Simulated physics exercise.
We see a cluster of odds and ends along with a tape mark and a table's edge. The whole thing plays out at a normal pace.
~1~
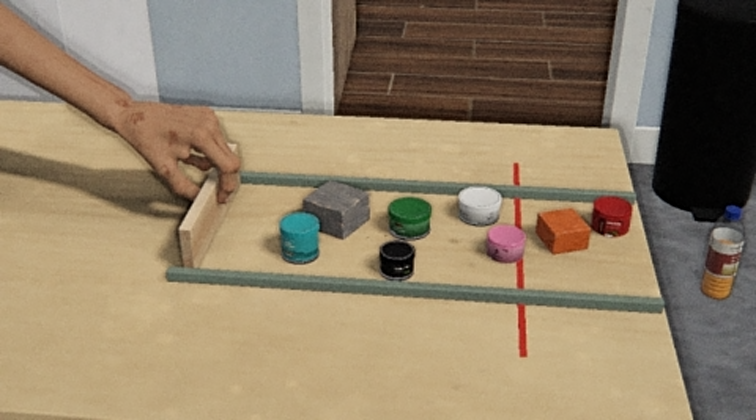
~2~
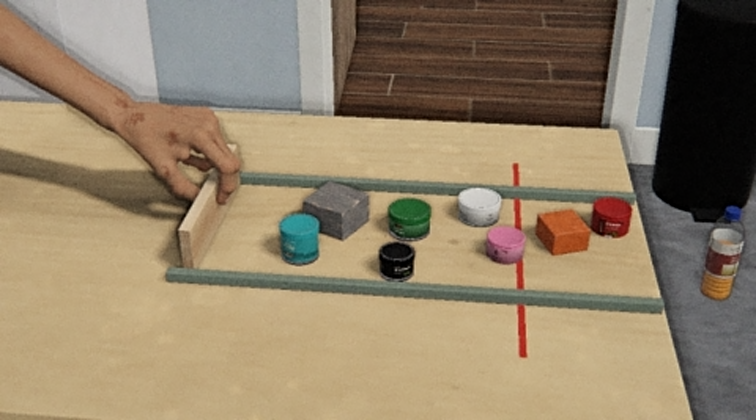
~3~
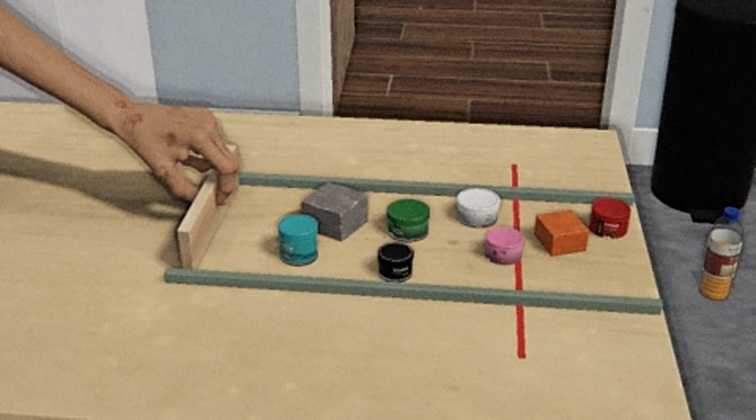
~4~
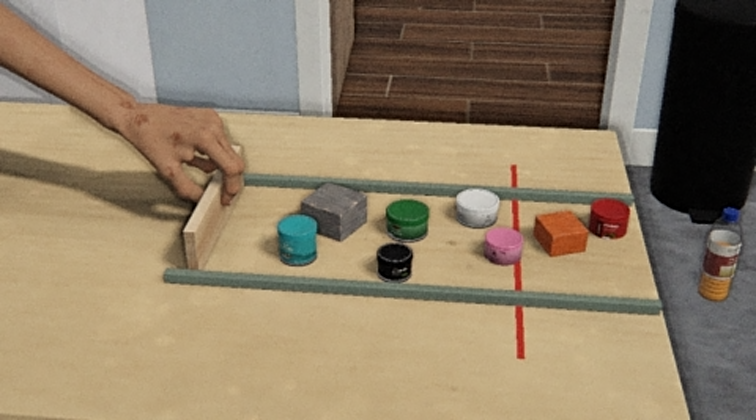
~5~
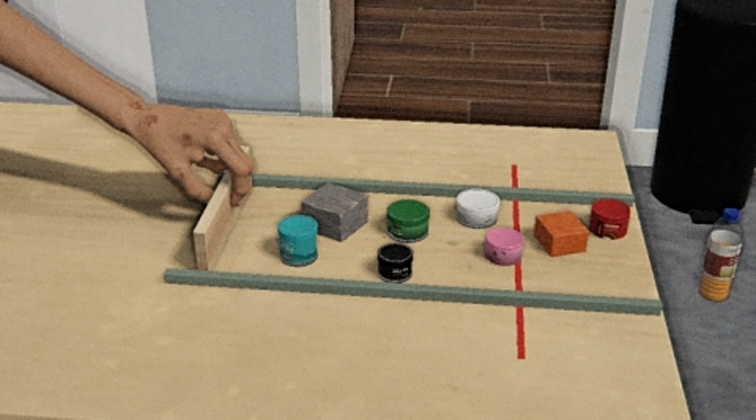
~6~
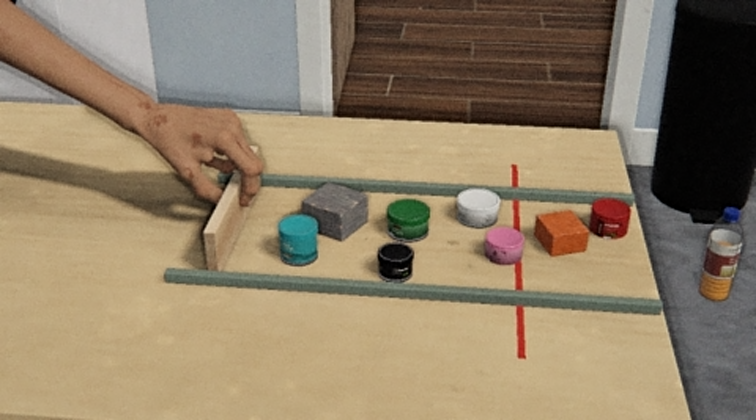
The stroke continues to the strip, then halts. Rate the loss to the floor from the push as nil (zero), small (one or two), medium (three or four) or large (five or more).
The loss is nil.
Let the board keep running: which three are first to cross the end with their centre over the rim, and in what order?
Ranked earliest first, the orange block comes before the red tub, which comes before the green pot.
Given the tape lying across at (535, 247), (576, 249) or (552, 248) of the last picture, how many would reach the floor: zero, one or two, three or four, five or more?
Going through the tapes in order, the count is no fall at all, then 3 or 4, then 1 or 2.
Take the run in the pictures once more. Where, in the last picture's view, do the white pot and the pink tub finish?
First object about (580, 205); second object about (569, 249).
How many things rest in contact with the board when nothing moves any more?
At rest, 3 are in contact.
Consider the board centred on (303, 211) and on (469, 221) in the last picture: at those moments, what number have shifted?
Respectively 2 and 8.
A little later, none off yet; red tub at rest near (610, 219); orange block at rest near (561, 233); pink tub at rest near (504, 247).
Next, none off yet; red tub moving near (621, 217); orange block shifted about its own width near (594, 235); pink tub shifted about its own width near (534, 250).
When it is over, the number that fall off is zero.
